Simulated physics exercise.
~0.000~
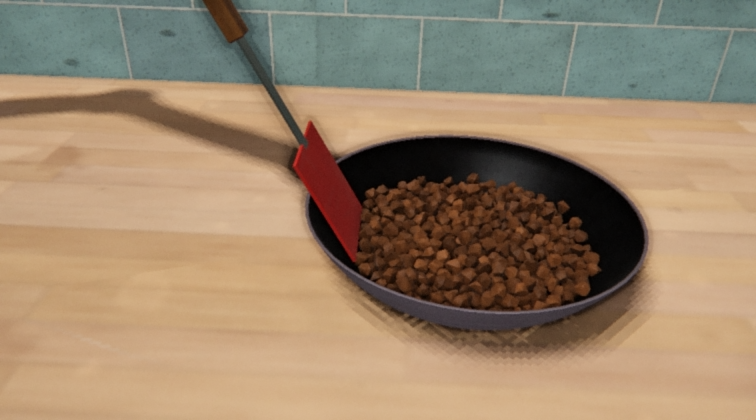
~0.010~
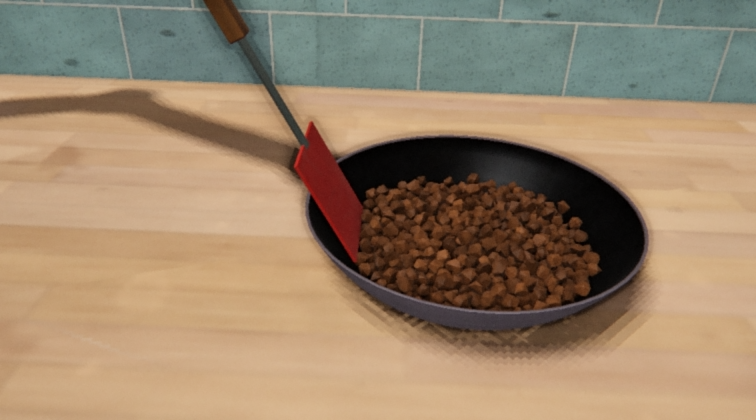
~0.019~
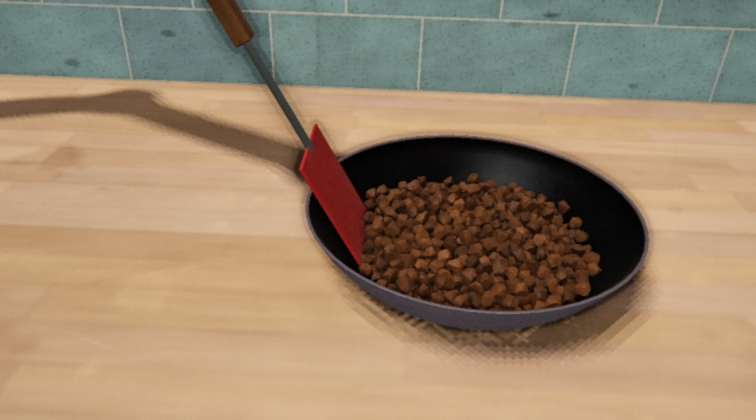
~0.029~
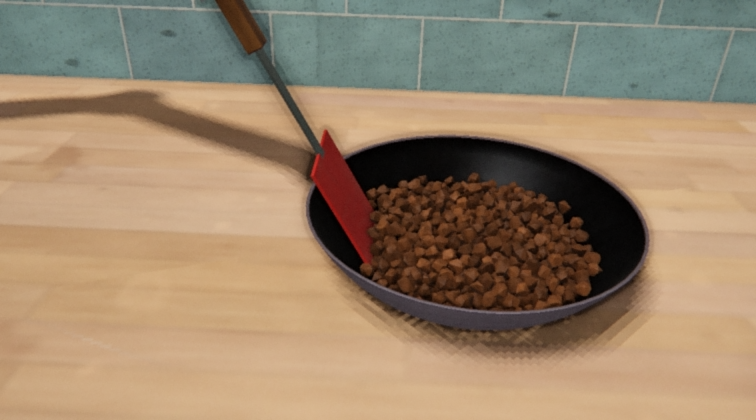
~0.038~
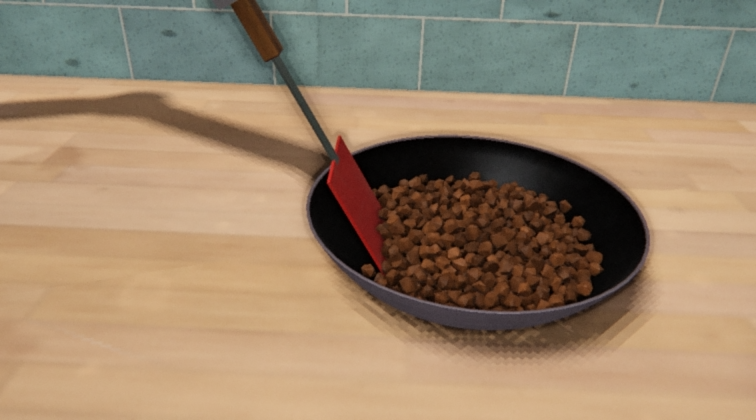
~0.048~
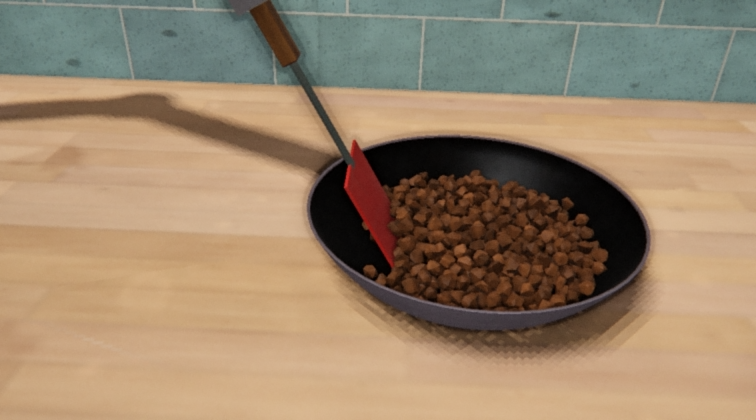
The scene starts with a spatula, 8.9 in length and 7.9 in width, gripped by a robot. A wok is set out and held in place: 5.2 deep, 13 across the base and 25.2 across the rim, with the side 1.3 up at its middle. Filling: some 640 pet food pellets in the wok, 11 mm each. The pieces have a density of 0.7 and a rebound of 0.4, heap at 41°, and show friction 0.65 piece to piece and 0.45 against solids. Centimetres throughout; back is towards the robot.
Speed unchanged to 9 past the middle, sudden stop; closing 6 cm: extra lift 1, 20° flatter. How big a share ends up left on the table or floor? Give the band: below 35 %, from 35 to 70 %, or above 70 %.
Band: From 35 to 70 %.
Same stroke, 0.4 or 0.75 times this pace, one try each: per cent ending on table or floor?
Some 30 per cent, then some 45 per cent, on the table or floor.
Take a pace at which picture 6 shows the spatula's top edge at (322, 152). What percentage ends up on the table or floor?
Some 30 percent.
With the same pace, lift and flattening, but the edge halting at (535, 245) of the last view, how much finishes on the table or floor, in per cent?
Something near 10 in a hundred.
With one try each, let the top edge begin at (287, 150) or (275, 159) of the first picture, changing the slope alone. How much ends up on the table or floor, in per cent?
Some 45 and 40 per cent.
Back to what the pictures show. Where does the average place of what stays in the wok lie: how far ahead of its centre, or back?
Offset: About 2.5 cm, ahead.
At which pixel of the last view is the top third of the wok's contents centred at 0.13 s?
About pixel (559, 209).
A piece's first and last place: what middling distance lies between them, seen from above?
About 10 cm.
By 0.09 s, sloping 62°, highest piece 11 above the table; 635 in the wok, 3 on the blade or in flight.
By 0.13 s, sloping 58°, highest piece 19 above the table; 633 in the wok, 5 on the blade or in flight.
By 0.35 s, sloping 42°, highest piece 33 above the table; 339 in the wok, 88 on the table or floor, 211 on the blade or in flight.
By 1.40 s, sloping 42°, highest piece 6 above the table; 339 in the wok, 299 on the table or floor.
Final count, 339 in the wok, 299 on the table or floor. That is 47 % on the table or floor.
